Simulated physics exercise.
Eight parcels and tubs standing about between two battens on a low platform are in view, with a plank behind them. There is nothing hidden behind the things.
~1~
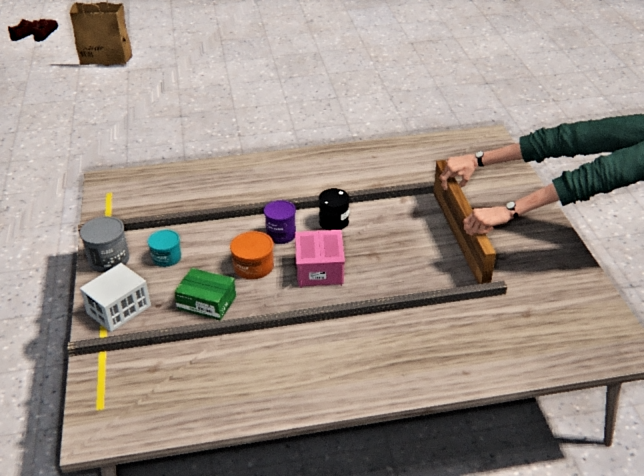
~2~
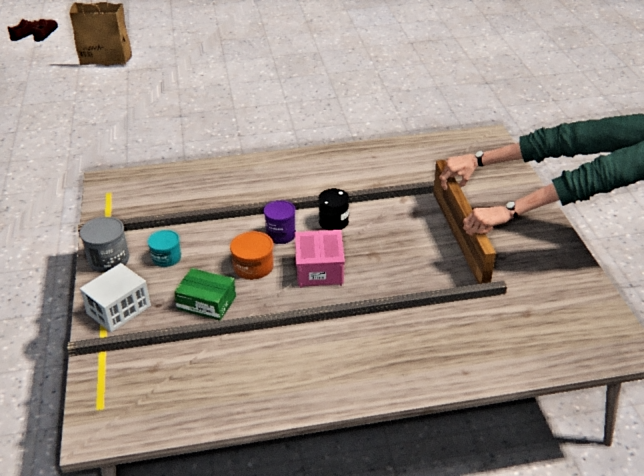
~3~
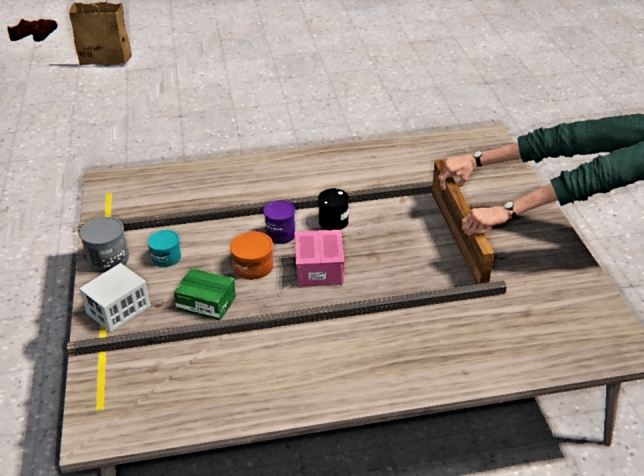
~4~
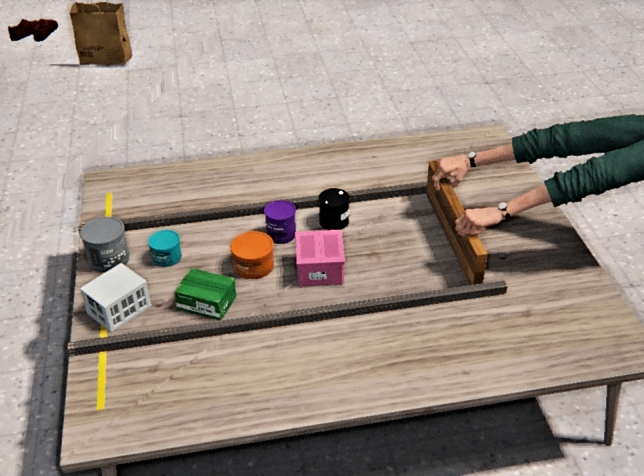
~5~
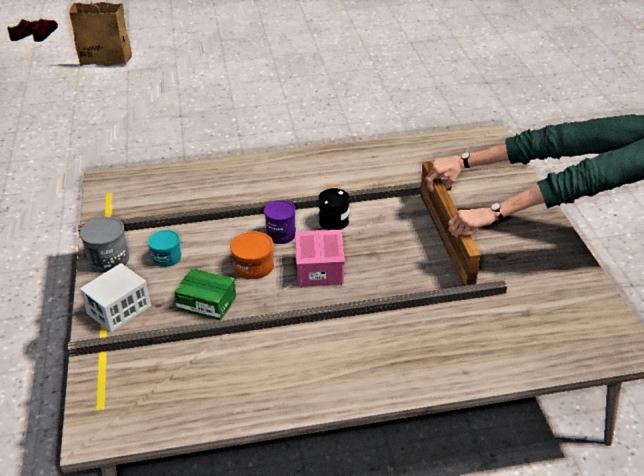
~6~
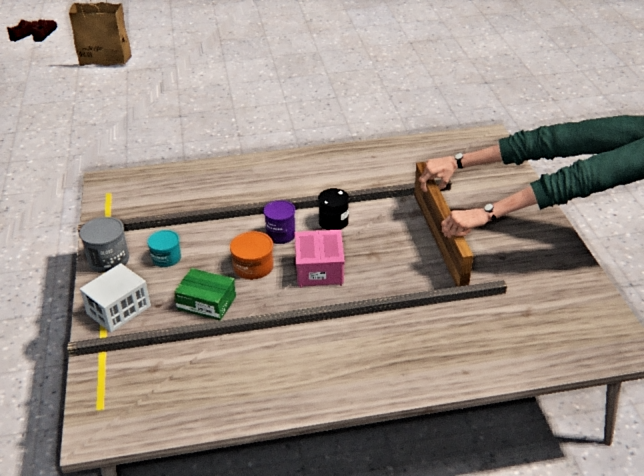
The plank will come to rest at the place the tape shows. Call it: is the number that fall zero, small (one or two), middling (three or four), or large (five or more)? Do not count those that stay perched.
It is large.
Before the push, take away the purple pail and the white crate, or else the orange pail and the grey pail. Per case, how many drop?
You'd get 3 in the first case and 3 in the second one.
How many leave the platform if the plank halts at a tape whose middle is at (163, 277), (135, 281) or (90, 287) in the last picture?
Going through each try, you'd get 1, 4 and 8.
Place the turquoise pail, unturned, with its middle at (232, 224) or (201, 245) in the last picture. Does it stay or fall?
Lab note: Turquoise pail, try one goes down; try two goes down.
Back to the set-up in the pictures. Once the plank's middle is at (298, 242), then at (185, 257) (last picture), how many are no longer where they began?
The first number is 4, the next one 8.
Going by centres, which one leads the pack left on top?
It's the pink tote.
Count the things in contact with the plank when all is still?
That makes 3.
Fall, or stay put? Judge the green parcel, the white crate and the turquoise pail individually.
Check each: Green parcel falls away, white crate falls away, turquoise pail falls away.
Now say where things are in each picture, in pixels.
Grey pail (106, 245); white crate (116, 297); turquoise pail (165, 249); plank (462, 221); tape (105, 285), in the first picture.
White crate (116, 297); pink tote (320, 259), in the second picture.
Turquoise pail (165, 249); black canister (334, 210), in the third picture.
Grey pail (106, 245); plank (454, 221), in the fourth picture.
White crate (116, 297); green parcel (206, 294), in the fifth picture.
Grey pail (105, 245); white crate (116, 297); turquoise pail (165, 249); plank (441, 223); tape (105, 285), in the sixth picture.
A little later, none off yet; grey pail at rest near (105, 245); white crate at rest near (116, 297); turquoise pail at rest near (165, 249).
Next, none off yet; grey pail at rest near (105, 245); white crate shifted a little near (96, 299); turquoise pail shifted a little near (161, 247).
When it is over, the number that fall off is five or more; down, orange pail, green parcel, turquoise pail, white crate and grey pail.
